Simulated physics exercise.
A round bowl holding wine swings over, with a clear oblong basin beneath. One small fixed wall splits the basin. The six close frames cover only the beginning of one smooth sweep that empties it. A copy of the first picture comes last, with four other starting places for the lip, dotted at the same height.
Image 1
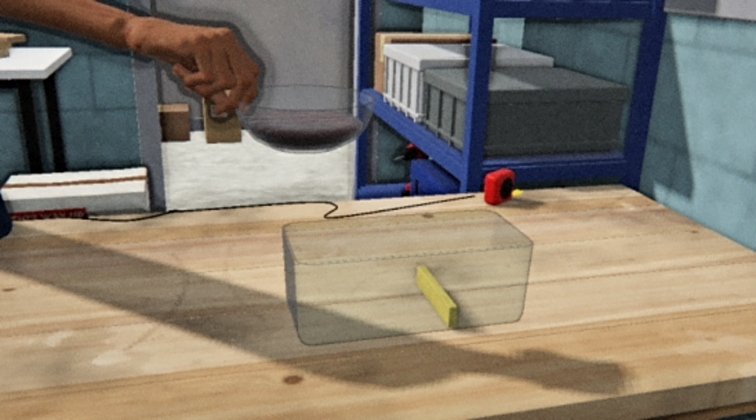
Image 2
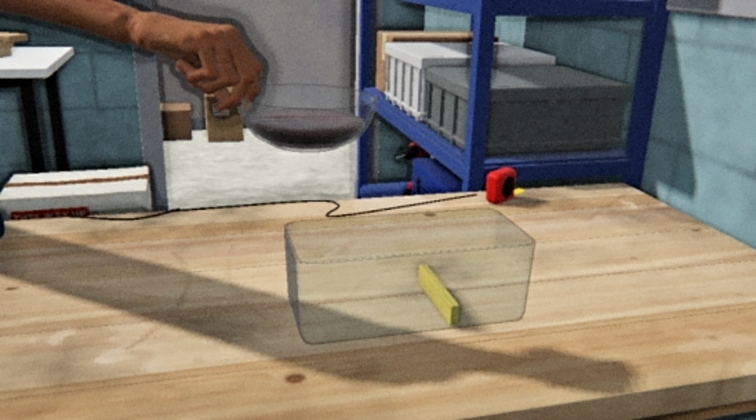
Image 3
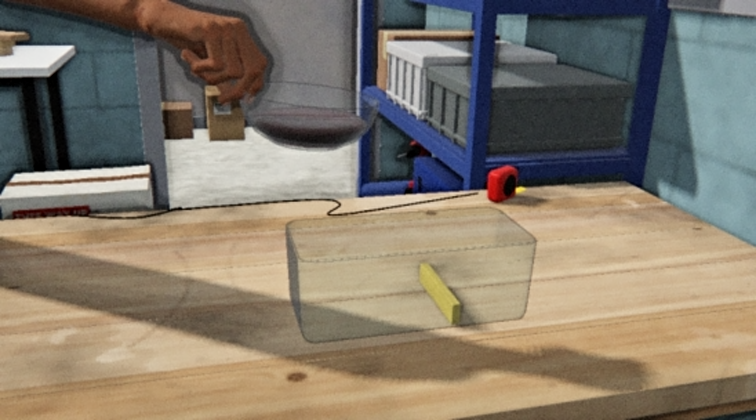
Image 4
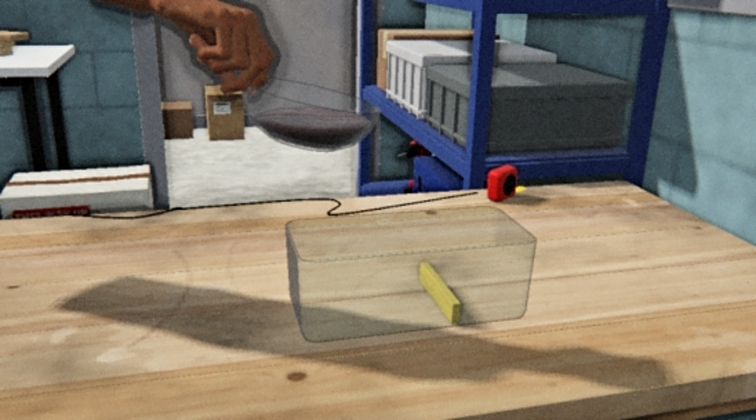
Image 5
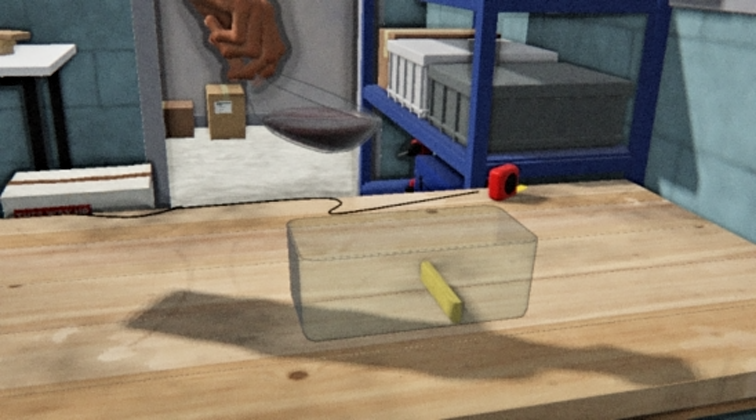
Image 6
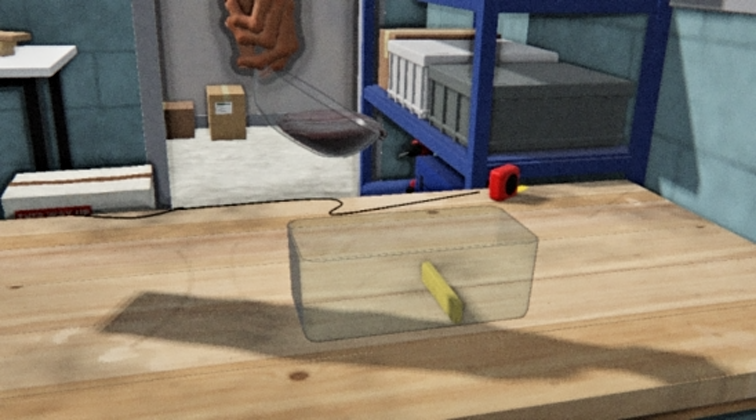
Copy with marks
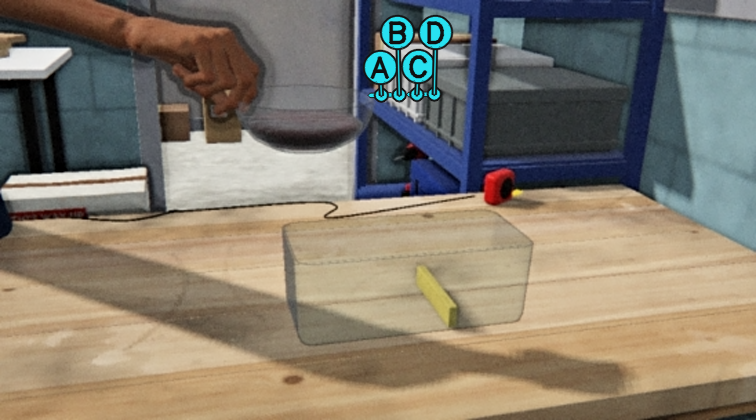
A hand tilting a clear round bowl of dark wine above a wooden workbench, with a transparent oblong basin standing below.
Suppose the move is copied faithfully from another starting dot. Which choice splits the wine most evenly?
C works best here.
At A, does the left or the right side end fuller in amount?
The left one.
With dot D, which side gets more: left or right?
More ends on the right.
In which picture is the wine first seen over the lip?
Picture 6.
In cyan, A at (381, 95); B at (399, 94); C at (416, 94); D at (434, 94).
With A, about 92 % ends left of the wall and 7 % right of it.
With B, about 75 % ends left of the wall and 24 % right of it.
With C, about 42 % ends left of the wall and 57 % right of it.
With D, about 23 % ends left of the wall and 76 % right of it.
